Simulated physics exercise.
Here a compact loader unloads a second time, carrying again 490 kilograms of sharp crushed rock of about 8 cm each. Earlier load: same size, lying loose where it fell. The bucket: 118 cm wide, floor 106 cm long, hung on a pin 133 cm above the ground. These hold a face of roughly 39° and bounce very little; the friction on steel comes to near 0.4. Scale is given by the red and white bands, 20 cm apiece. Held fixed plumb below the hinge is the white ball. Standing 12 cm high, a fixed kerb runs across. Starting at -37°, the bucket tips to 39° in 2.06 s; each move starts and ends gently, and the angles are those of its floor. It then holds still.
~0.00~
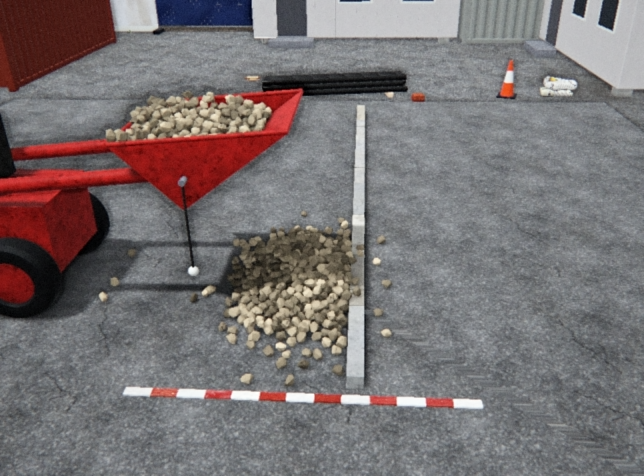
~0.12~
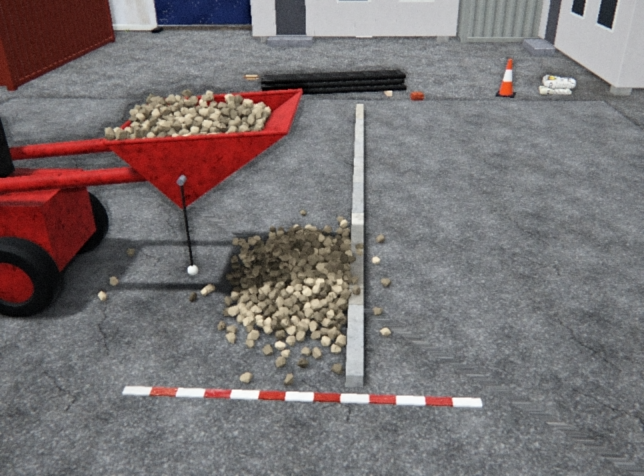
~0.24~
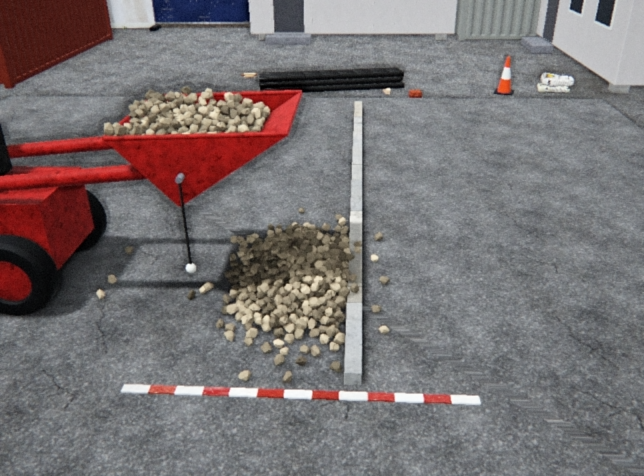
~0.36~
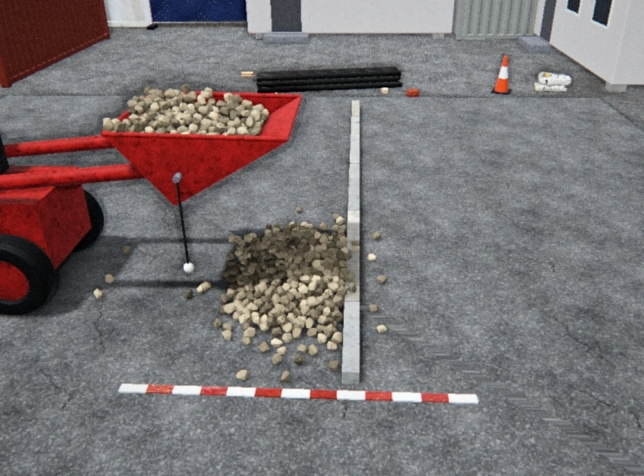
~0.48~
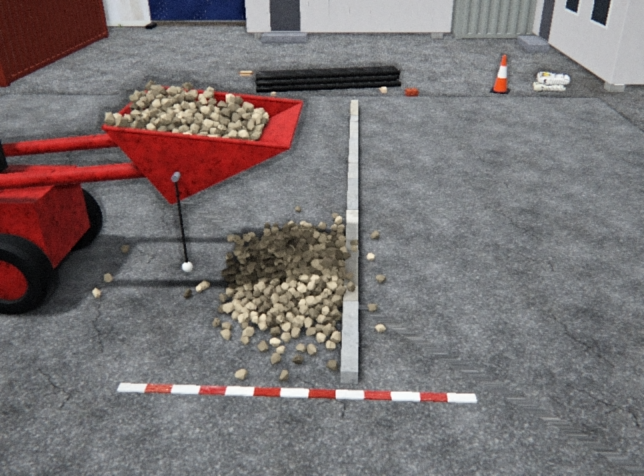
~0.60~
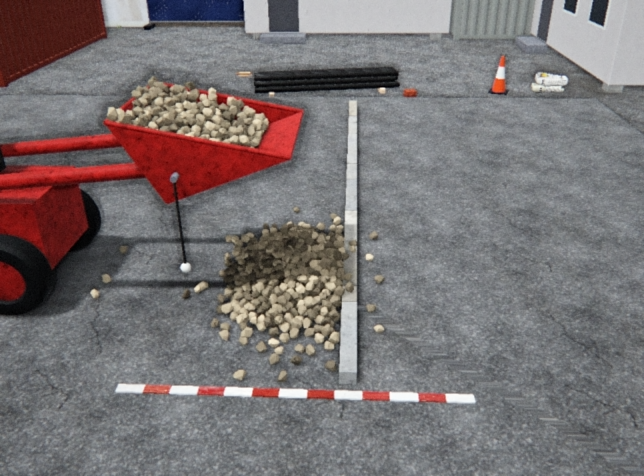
A red bucket full of stones slowly tilts downward to the right beside a stone pile.
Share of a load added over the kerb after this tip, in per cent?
Some 17 %.
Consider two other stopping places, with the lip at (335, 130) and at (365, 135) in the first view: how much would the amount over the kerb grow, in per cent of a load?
First place: Roughly 65 %; second place: Roughly 90 %.
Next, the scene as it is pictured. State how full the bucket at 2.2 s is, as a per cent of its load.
That works out to about 40 %.
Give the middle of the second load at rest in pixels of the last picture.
The middle lies near (315, 264) in the last picture.
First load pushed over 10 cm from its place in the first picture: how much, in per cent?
5 per cent.
After 1.5 s the floor is at 27°; in per cent of one load, 100 in the bucket, 99 on this side of the kerb, 1 over the kerb; the foremost stones are at (366, 271).
After 2.2 s the floor is at 39°; in per cent of one load, 41 in the bucket, 158 on this side of the kerb, 1 over the kerb; the foremost stones are at (369, 278).
After 2.5 s the floor is at 39°; in per cent of one load, 11 in the bucket, 180 on this side of the kerb, 9 over the kerb; the foremost stones are at (403, 285).
After 5.3 s the floor is at 39°; in per cent of one load, 0 in the bucket, 182 on this side of the kerb, 18 over the kerb; the foremost stones are at (436, 292). Net gain over the kerb, 17.
